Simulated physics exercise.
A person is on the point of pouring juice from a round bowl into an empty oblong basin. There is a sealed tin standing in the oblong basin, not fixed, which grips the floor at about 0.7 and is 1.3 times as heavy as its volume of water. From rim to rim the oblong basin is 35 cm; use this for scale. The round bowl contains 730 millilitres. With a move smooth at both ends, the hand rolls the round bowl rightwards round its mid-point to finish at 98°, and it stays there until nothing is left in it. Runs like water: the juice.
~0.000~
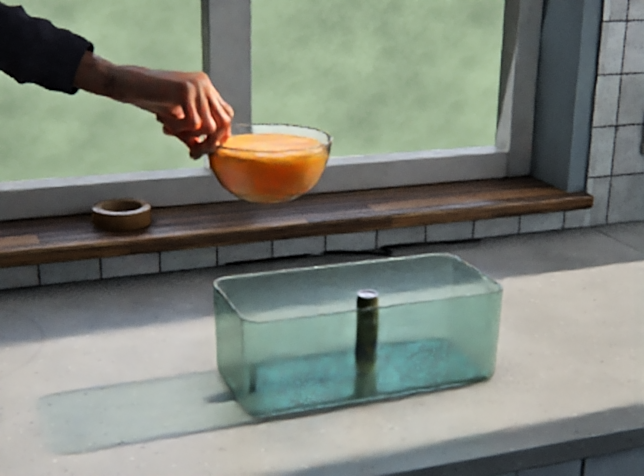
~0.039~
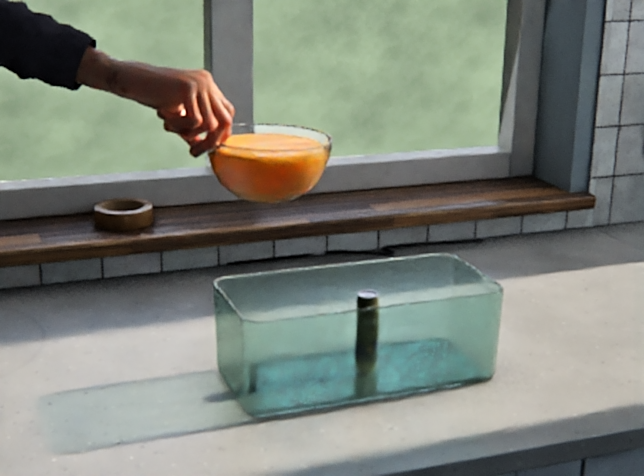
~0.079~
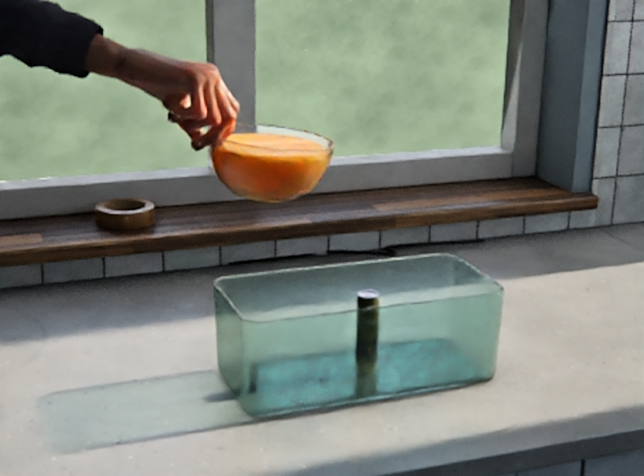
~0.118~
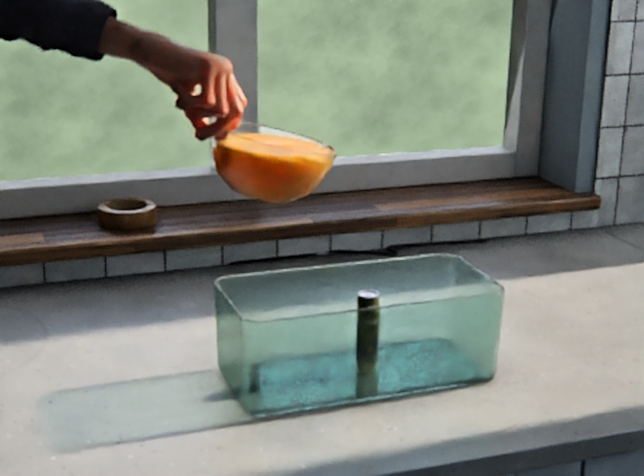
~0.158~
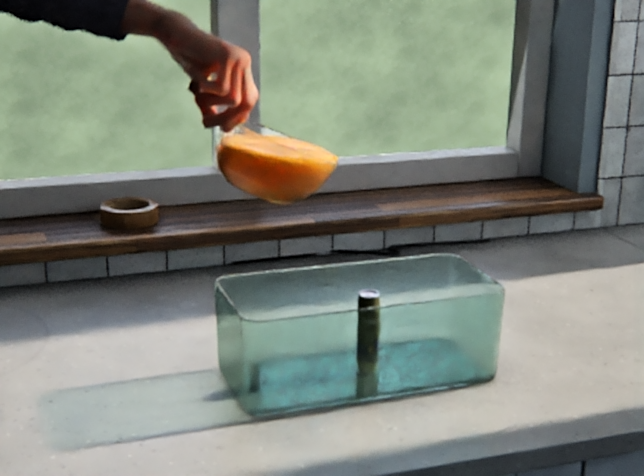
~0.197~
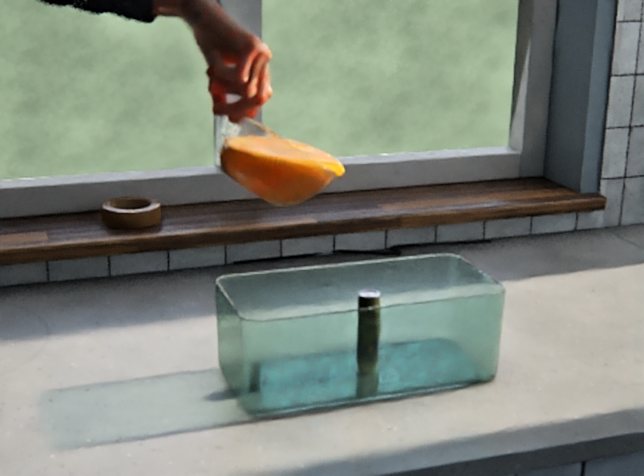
We see a hand holding a round glass bowl of orange juice above an empty oblong basin on a counter, level at first, then rolling it rightwards, slowly and then faster, until the juice reaches the lowered right rim.
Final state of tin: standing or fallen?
Odds are it weathers it.
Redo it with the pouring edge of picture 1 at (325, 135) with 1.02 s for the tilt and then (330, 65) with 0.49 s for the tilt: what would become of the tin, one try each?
Try 1: Still standing; try 2: Still standing.
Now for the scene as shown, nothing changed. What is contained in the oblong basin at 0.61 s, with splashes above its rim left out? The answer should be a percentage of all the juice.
94 %, more or less.
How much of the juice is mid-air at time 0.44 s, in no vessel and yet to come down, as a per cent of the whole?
I'd put it at about 56 percent.
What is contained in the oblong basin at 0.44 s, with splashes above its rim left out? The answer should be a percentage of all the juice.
Estimate - around 30 in a hundred parts.
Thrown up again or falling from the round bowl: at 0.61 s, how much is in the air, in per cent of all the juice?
I'd put it at about 6 per cent of the liquid.
After 0.44 s the tilt is 95° and 13 per cent is still to pour; the tin stands where it began.
After 0.61 s the tilt is 98° and 1 per cent is still to pour; the tin stands where it began.
After 0.79 s the tilt is 98° and 0 per cent is still to pour; the tin leans 6°.
After 0.99 s the tilt is 98° and 0 per cent is still to pour; the tin leans 7°.
In the end the tin stands where it began.
